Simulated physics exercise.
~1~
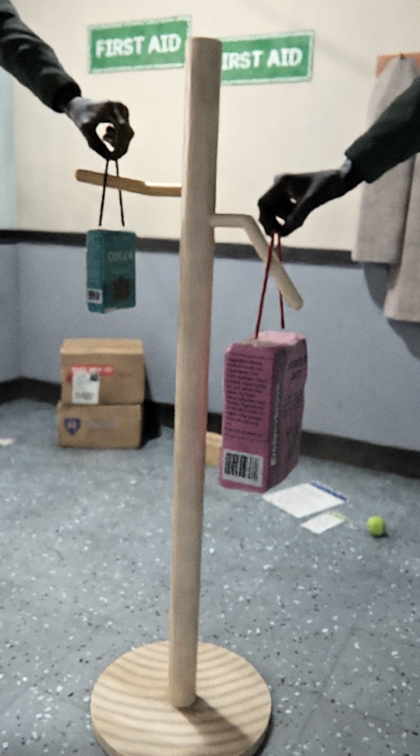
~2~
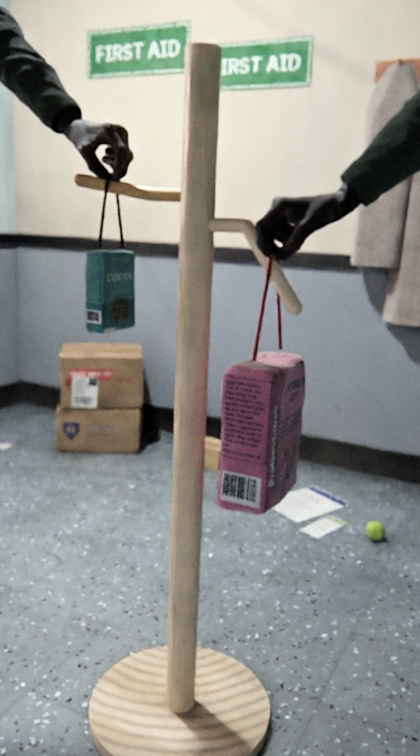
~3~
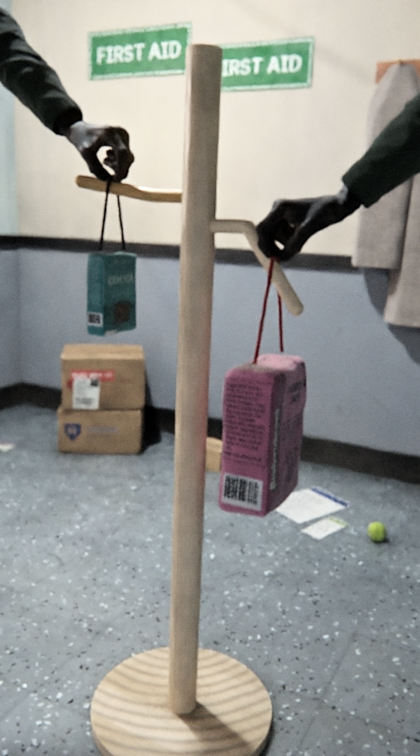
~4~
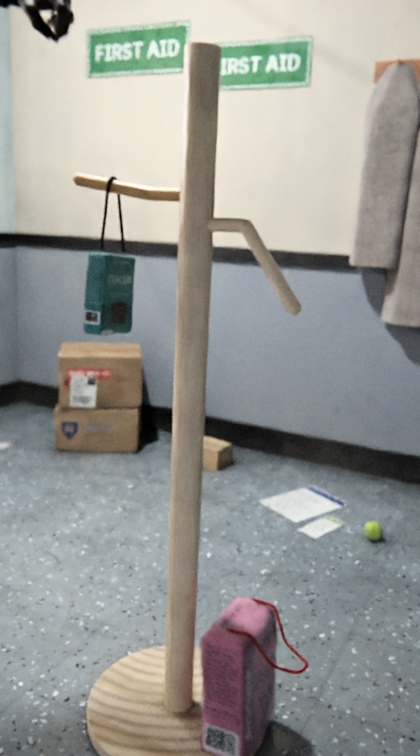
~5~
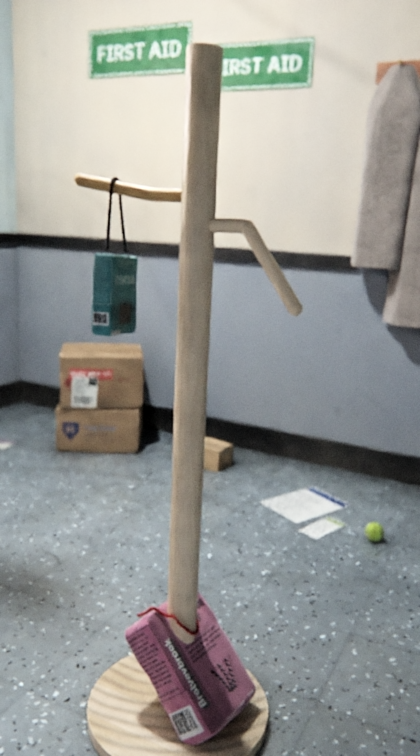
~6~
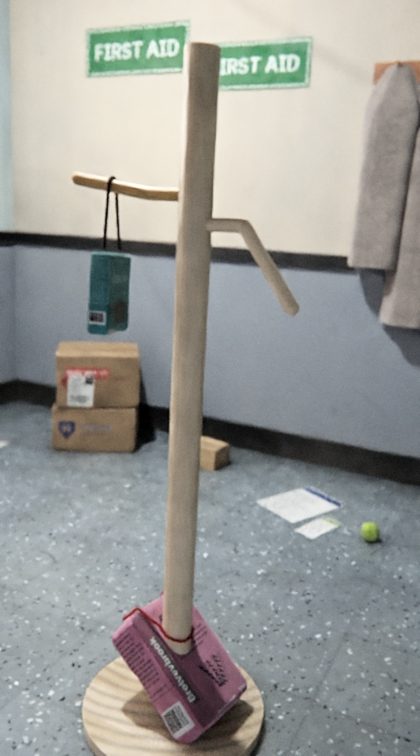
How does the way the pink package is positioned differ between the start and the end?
At the start the pink package hangs upright from its red loop, and at the end it is leaning over at the foot of the stand.
